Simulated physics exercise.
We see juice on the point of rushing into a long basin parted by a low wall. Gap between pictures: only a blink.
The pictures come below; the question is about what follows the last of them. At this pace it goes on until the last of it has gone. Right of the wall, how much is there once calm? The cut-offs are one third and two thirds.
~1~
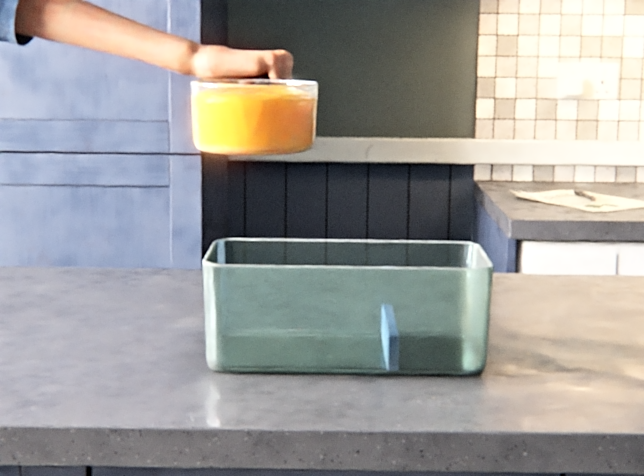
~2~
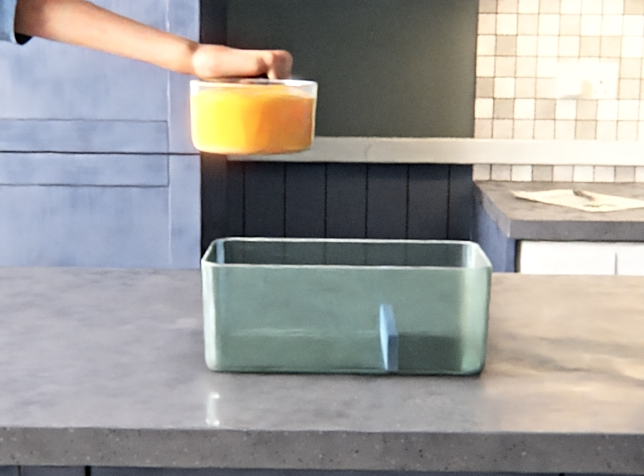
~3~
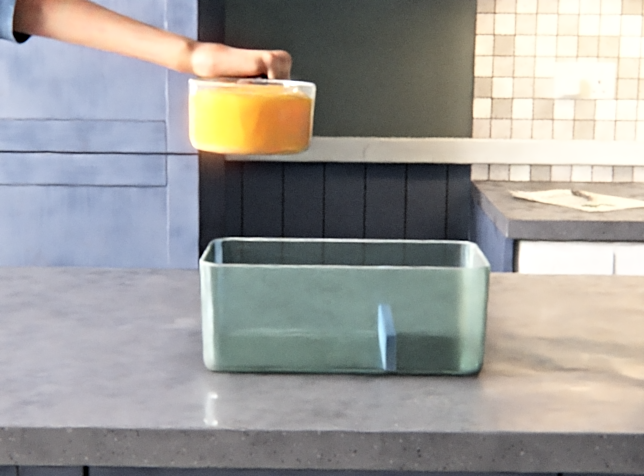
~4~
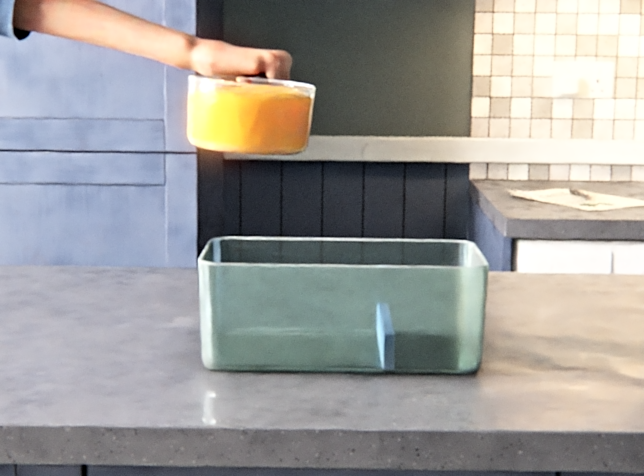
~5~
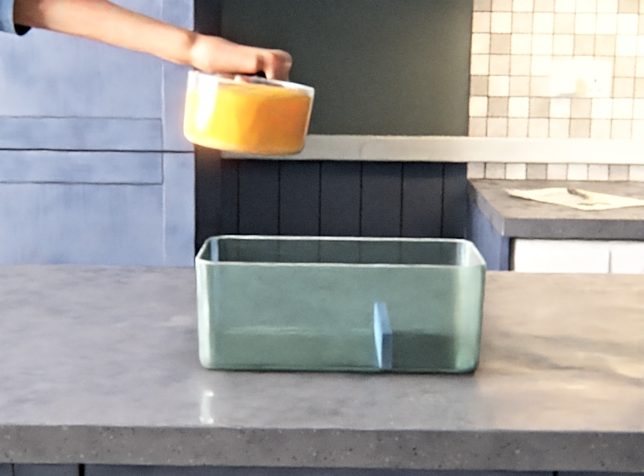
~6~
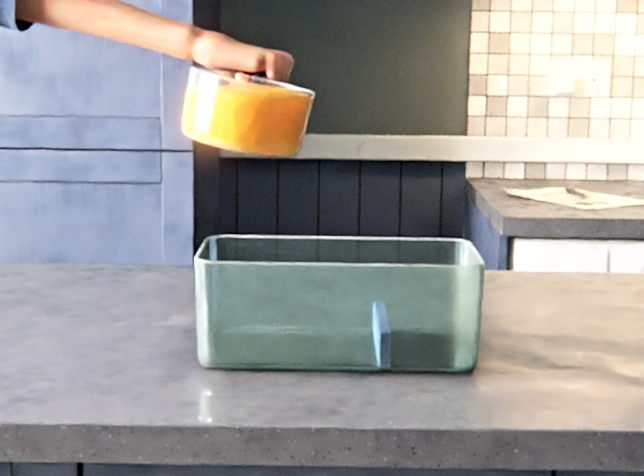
The share that settles right of the wall is one third to two thirds, as I see it.
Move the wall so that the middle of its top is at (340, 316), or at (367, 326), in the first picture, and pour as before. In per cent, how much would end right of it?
The first position gives around 85 percent, the second around 60 percent.
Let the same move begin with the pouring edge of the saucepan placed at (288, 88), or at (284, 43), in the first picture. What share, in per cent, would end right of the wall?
5 %, 10 %.
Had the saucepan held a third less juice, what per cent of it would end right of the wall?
Close to 10 per cent, more or less.
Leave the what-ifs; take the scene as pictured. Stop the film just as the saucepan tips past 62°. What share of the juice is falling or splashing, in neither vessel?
30 per cent.
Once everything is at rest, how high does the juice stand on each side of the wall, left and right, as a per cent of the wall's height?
Left of the wall 40 %, right of the wall 60 %.
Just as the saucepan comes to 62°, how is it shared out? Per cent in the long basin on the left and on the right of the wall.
The left part holds 10 percent and the right part 5 percent.
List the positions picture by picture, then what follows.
Tilt 0°; pouring edge (316, 86); surface from (196, 93) to (314, 94); the long basin's rim runs from (210, 253) to (485, 257); the wall's top is at (390, 321), in the first frame.
Tilt 0°; pouring edge (315, 86); surface from (195, 93) to (313, 95), in the second frame.
Tilt 2°; pouring edge (314, 88); surface from (194, 93) to (312, 95), in the third frame.
Tilt 4°; pouring edge (314, 89); surface from (194, 91) to (311, 95), in the fourth frame.
Tilt 7°; pouring edge (313, 92); surface from (192, 90) to (310, 93), in the fifth frame.
Tilt 11°; pouring edge (313, 96); surface from (191, 90) to (310, 93), in the sixth frame.
A moment on, the saucepan is tipped part way and 57 per cent is still to pour, 9 is left of the wall and 5 right of it.
Next, the saucepan is tipped on its side and 12 per cent is still to pour, 38 is left of the wall and 40 right of it.
Then the saucepan is tipped right over and 1 per cent is still to pour, 57 is left of the wall and 40 right of it.
Later the saucepan is tipped right over and 0 per cent is still to pour, 59 is left of the wall and 40 right of it.
In the end 59 per cent lies left of the wall, 40 right of it and 1 outside.
